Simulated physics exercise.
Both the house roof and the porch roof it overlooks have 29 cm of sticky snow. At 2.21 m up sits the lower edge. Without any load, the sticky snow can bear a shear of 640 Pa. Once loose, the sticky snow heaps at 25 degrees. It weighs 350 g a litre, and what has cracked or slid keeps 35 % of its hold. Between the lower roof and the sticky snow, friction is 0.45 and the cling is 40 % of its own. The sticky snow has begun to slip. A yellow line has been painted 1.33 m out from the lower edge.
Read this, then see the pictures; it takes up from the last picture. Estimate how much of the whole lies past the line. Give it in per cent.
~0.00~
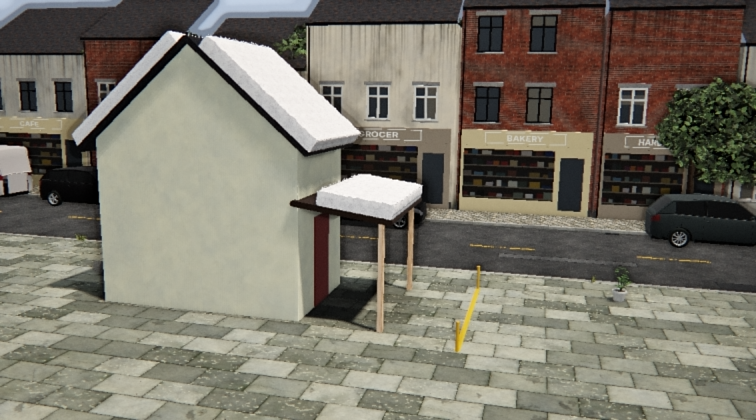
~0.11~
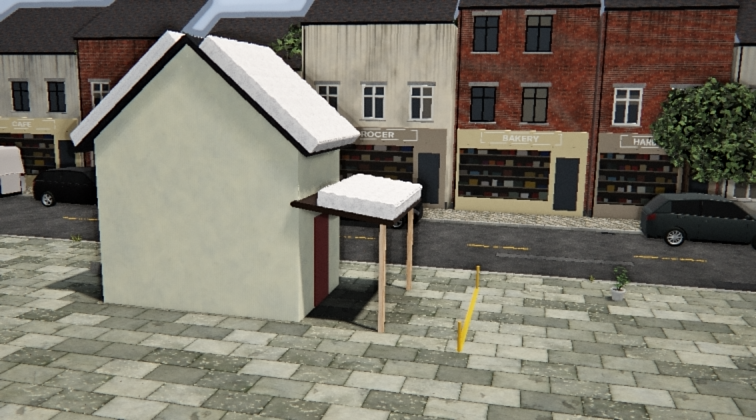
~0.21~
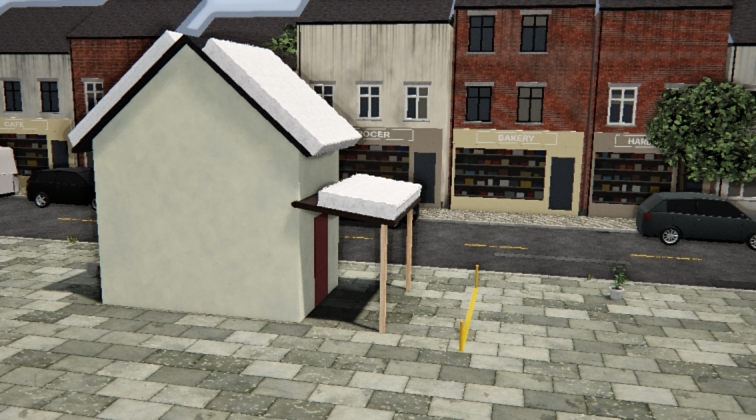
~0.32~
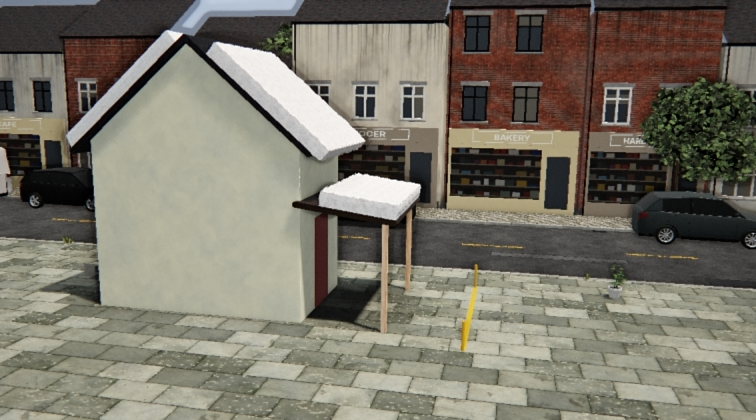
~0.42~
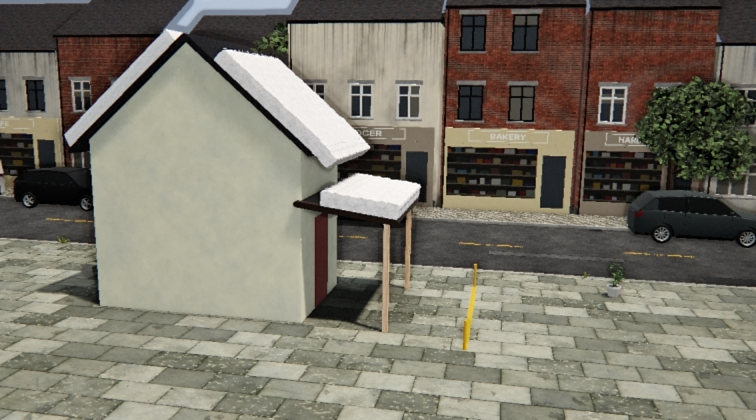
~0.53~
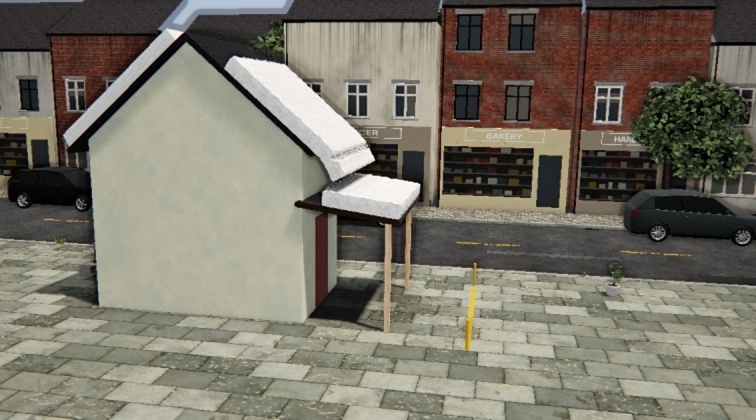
31 %.
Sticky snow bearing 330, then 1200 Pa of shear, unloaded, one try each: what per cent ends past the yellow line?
It'd be some 40 percent the first time and some 14 percent the second.
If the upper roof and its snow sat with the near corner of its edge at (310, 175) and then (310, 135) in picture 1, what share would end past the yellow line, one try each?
First try 8 %, second try 45 %.
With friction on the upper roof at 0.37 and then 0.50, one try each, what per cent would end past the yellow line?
Respectively 18 percent and 8 percent.
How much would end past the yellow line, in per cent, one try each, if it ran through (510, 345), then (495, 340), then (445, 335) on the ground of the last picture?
First try 14 per cent, second 18 per cent, third 40 per cent.
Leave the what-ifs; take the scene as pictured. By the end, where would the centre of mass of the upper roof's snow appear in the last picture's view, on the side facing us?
(442, 284) or thereabouts.
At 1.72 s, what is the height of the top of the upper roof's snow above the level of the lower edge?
I'd estimate around 0.6 m up from the lower edge.
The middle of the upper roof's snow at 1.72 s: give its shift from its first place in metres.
Distance from start: Around 4.0 m.
By 1.07 s, none is below the lower edge and 0 % is past the line.
By 1.72 s, 36 % is below the lower edge and 9 % is past the line.
By 2.36 s, 56 % is below the lower edge and 31 % is past the line.
By 3.00 s, 56 % is below the lower edge and 31 % is past the line.
By 3.20 s, at the end, 56 % is below the lower edge and 31 % is past the line.
